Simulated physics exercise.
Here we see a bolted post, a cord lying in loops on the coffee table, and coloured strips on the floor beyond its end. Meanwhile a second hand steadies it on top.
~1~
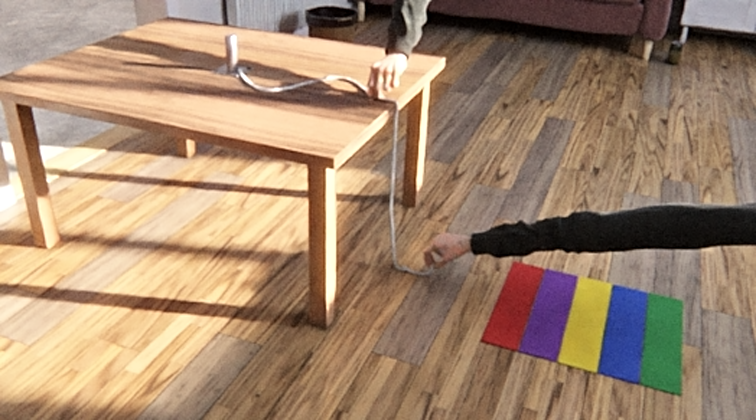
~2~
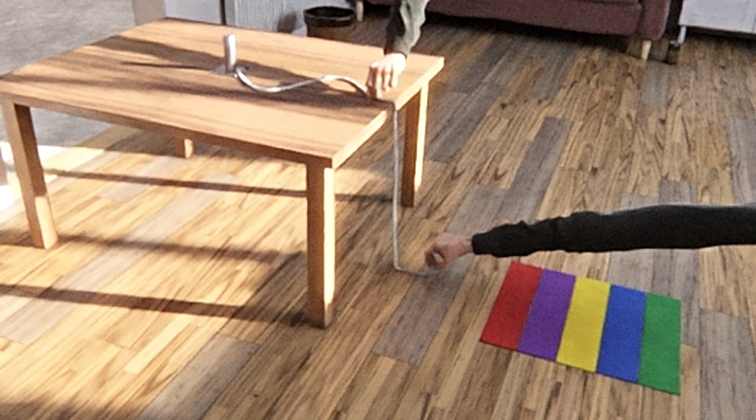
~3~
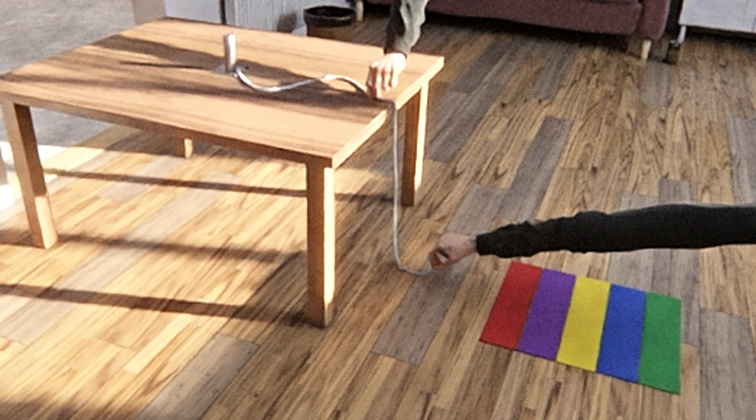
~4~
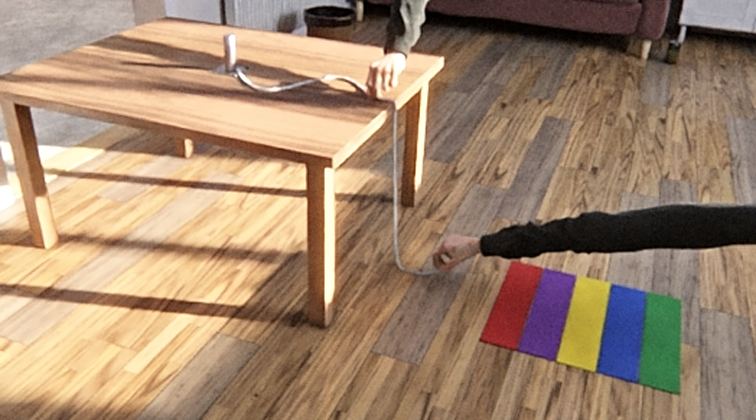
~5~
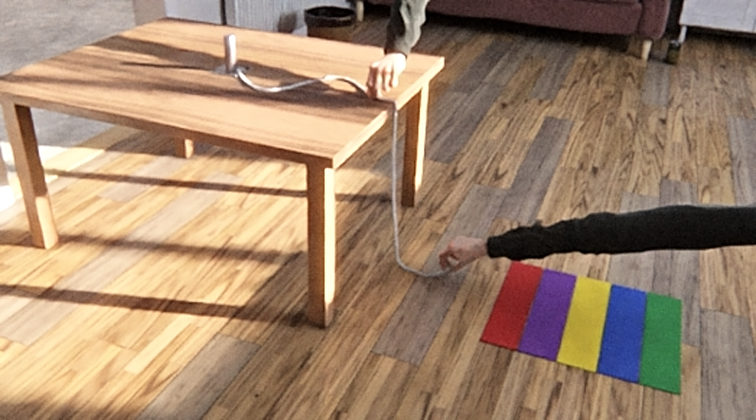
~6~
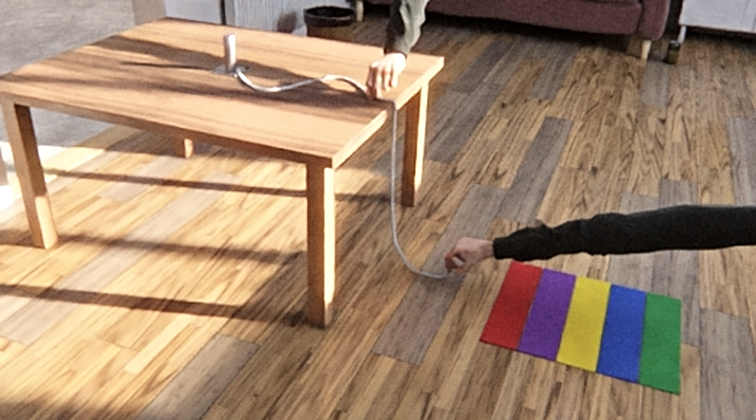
In a sunlit room with a wooden floor, one hand stayed on a cord at the table's edge while another hand near the floor drew its hanging end slightly right, beside five coloured strips.
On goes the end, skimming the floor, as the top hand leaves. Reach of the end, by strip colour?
Blue.
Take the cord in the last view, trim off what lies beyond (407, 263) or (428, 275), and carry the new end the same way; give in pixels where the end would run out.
(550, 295) and (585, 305).
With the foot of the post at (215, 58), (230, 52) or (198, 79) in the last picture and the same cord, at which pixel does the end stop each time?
Near (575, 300); near (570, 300); near (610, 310).
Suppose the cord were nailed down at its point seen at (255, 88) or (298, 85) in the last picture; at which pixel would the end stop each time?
Roughly (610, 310) and (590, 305).
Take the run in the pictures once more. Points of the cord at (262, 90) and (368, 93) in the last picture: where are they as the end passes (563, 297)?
First mark (293, 80), second mark (401, 132).
Soon after, end near (563, 297); over purple.
After that, end near (605, 307); over yellow.
At the stop, end near (629, 313); over blue. It gets as far as the blue strip.
